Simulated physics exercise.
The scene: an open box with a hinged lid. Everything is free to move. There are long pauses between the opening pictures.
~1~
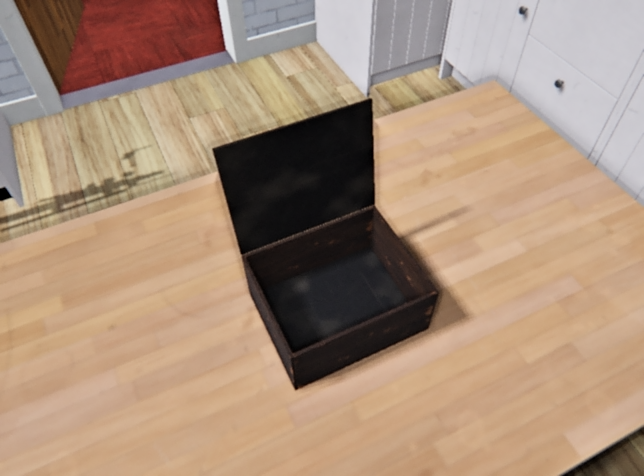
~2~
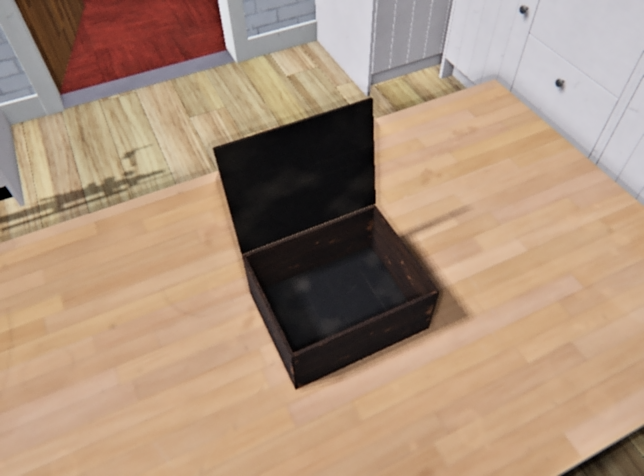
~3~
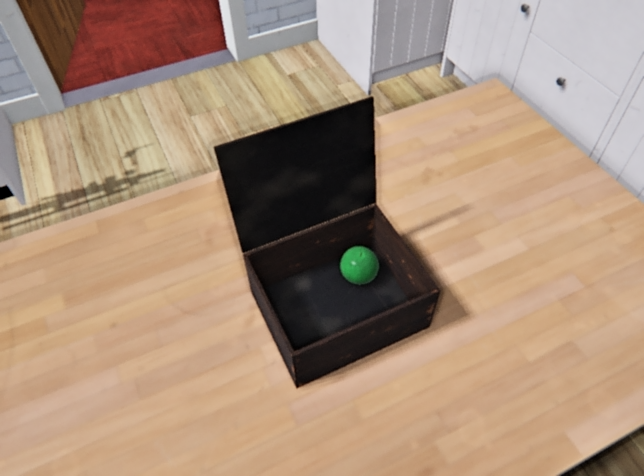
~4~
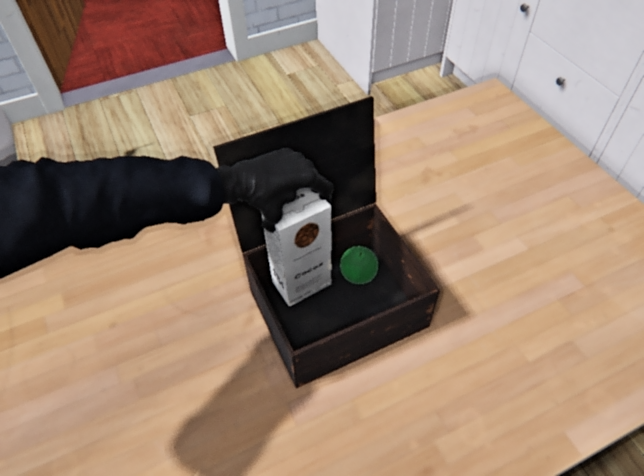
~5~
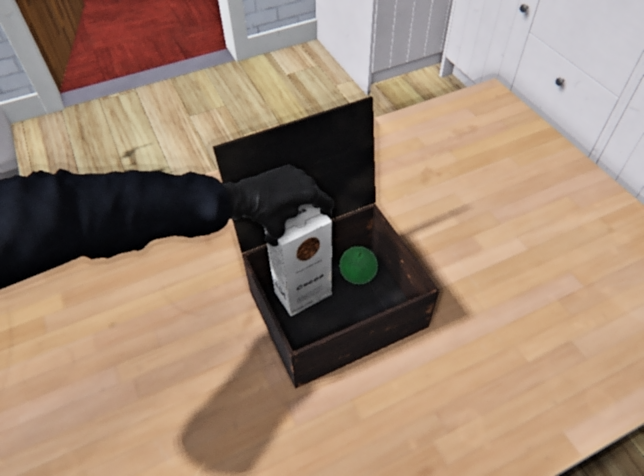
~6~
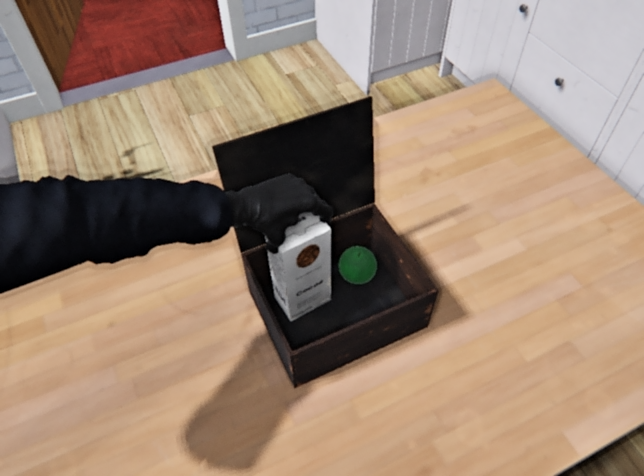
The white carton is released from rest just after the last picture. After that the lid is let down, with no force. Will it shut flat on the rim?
The lid will not close.
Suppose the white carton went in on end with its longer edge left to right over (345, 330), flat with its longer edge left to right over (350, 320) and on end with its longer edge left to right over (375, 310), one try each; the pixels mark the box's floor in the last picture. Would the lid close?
In the first case it will not close; in the second case it shuts flat; in the third case it stays ajar.
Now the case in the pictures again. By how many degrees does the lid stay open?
About 20°.
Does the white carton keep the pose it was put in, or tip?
It ends up tilted.
Then, 1.70 s later than the last frame, lid 67° above the rim; white carton tilted by 4° near (303, 269).
Then, 2.30 s later than the last frame, lid 32° above the rim; white carton tilted by 35° near (320, 295).
When it is over, lid 19° above the rim; lying over in the box, white carton; green apple as before. End places, in pixels of the last picture, white carton near (327, 296).
